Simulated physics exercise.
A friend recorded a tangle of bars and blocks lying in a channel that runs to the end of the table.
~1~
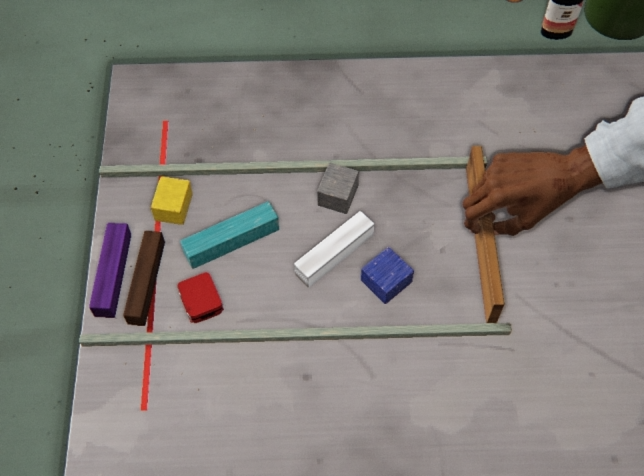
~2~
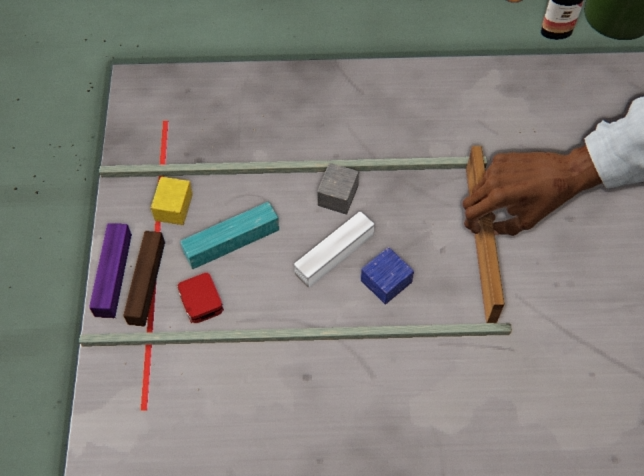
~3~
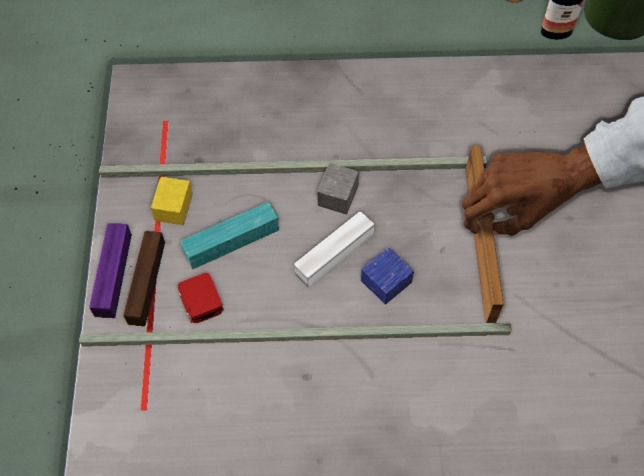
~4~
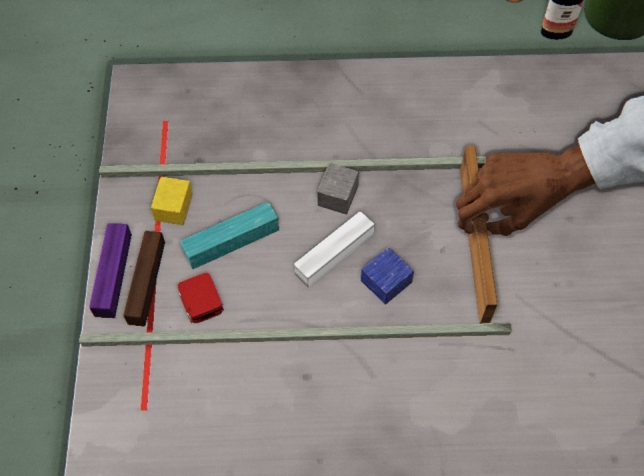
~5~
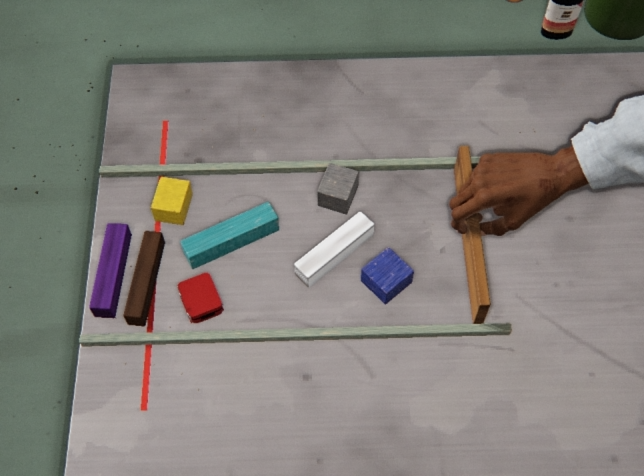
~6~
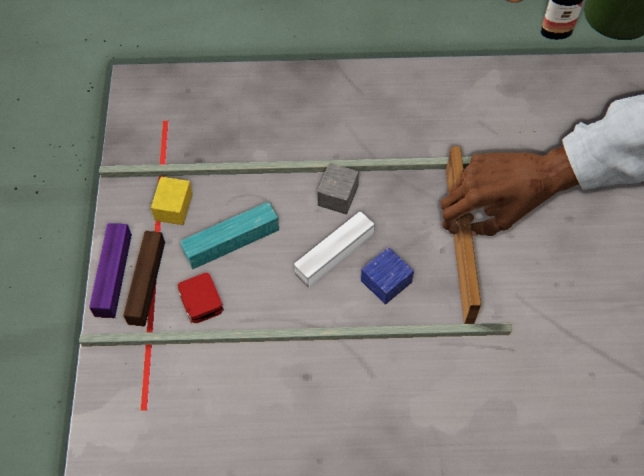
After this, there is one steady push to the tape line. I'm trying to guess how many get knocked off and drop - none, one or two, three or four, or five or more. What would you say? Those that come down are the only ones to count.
Dropped: One or two.
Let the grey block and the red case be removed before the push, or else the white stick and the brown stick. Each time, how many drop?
2 in the first try, 1 in the second.
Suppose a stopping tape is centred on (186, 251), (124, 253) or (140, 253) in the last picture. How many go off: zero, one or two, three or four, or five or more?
Trial 1 - just one or two; trial 2 - at least five; trial 3 - at least five.
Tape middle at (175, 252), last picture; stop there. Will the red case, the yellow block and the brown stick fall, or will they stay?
Red case - stays in place, yellow block - stays in place, brown stick - goes down.
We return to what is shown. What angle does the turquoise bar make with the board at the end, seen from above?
Roughly 35°.
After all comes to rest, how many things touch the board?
Looks like 3 of them, all told.
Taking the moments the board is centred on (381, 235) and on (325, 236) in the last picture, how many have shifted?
Counts: 1, 3.
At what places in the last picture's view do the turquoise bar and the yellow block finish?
Look around (100, 246) for the first and around (106, 196) for the second.
Early on, none off yet; purple stick at rest near (111, 270); brown stick at rest near (145, 278); yellow block at rest near (172, 201).
Finally, the number that fall off is one or two; lost, brown stick and purple stick.
